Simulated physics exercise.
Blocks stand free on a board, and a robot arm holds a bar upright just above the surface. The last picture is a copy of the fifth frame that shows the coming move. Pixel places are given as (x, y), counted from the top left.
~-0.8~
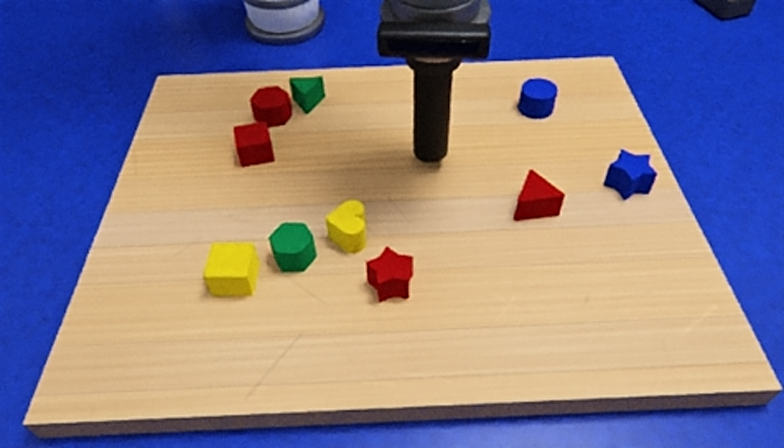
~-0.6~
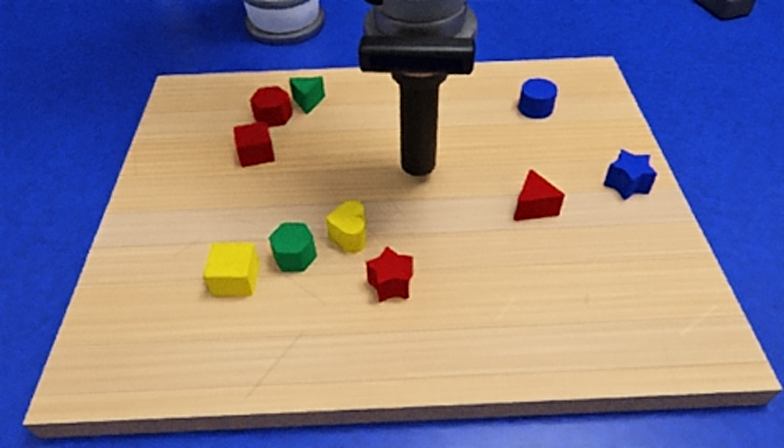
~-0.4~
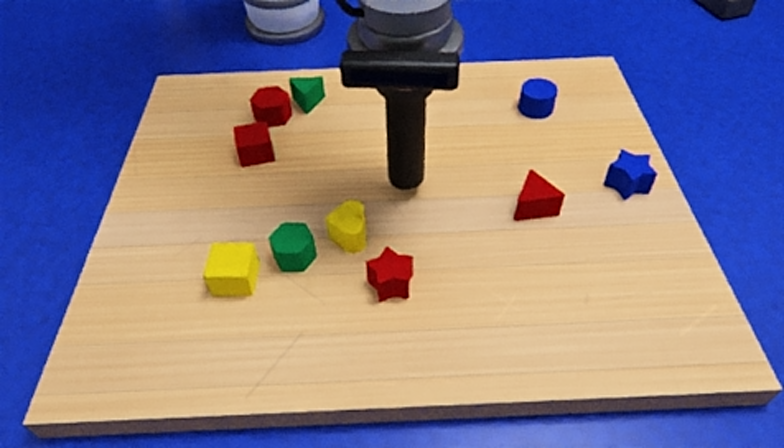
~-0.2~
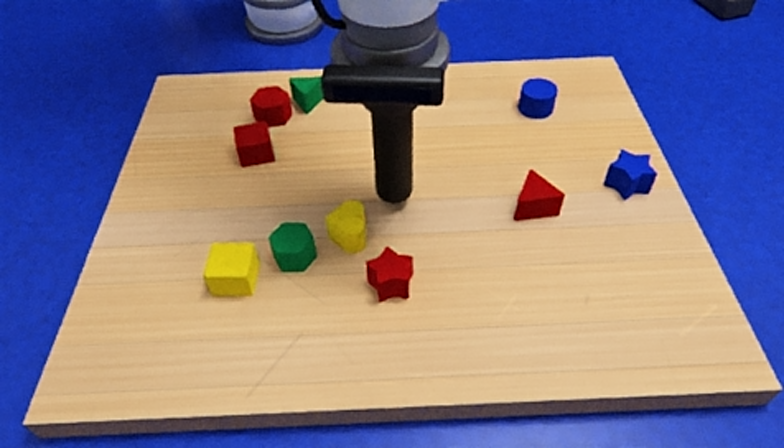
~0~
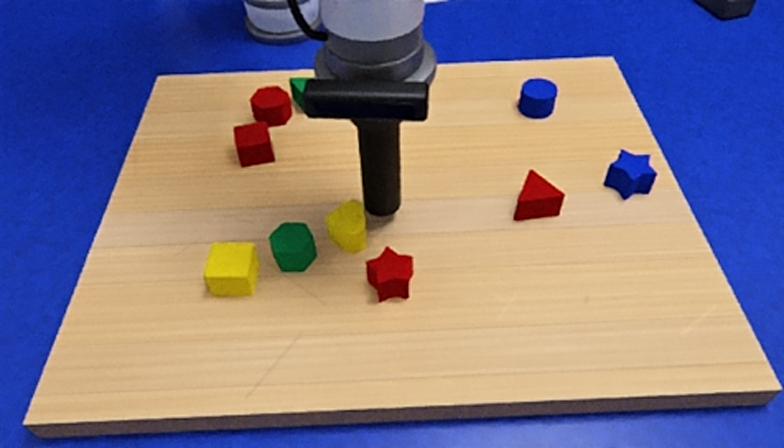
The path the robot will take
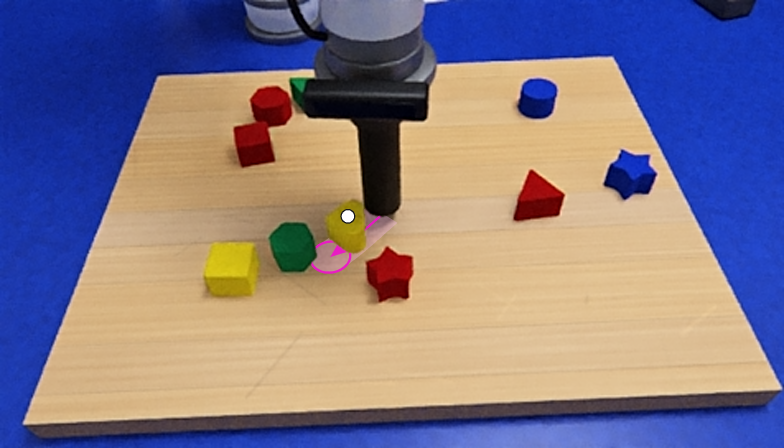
A robot arm holding a dark upright bar reaches in from the top over a pale wooden board on a blue surface, seen from above at a fixed angle. Red, green and yellow blocks sit to the left and centre, with a red triangle, blue cylinder and blue star to the right. The bar glides slowly down and left, nearing the yellow heart, while every block stays still.
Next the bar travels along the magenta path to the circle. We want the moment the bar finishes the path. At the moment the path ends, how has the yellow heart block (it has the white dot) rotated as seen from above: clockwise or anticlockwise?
Looking down: Anticlockwise.
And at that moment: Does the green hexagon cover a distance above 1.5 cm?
I believe so.
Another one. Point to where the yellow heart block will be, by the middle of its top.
My best guess is (307, 262).
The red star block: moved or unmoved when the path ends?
Put simply, it stays right there.
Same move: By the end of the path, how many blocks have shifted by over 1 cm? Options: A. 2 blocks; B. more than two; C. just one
The correct letter is A.
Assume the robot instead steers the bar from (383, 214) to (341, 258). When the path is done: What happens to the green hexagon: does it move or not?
The push reaches it.
The drawn path runs from (383, 214) directly to (330, 257); the dot is on the yellow heart block.
On the path given first. Halfway along, bar (357, 226); green hexagon (282, 243), turned 25° clockwise; yellow heart block (325, 238).
At the end, bar (329, 247); yellow four-sided block (224, 259); green hexagon (270, 247), turned 50° clockwise; yellow heart block (307, 262), turned 55° anticlockwise; red star block not moved.
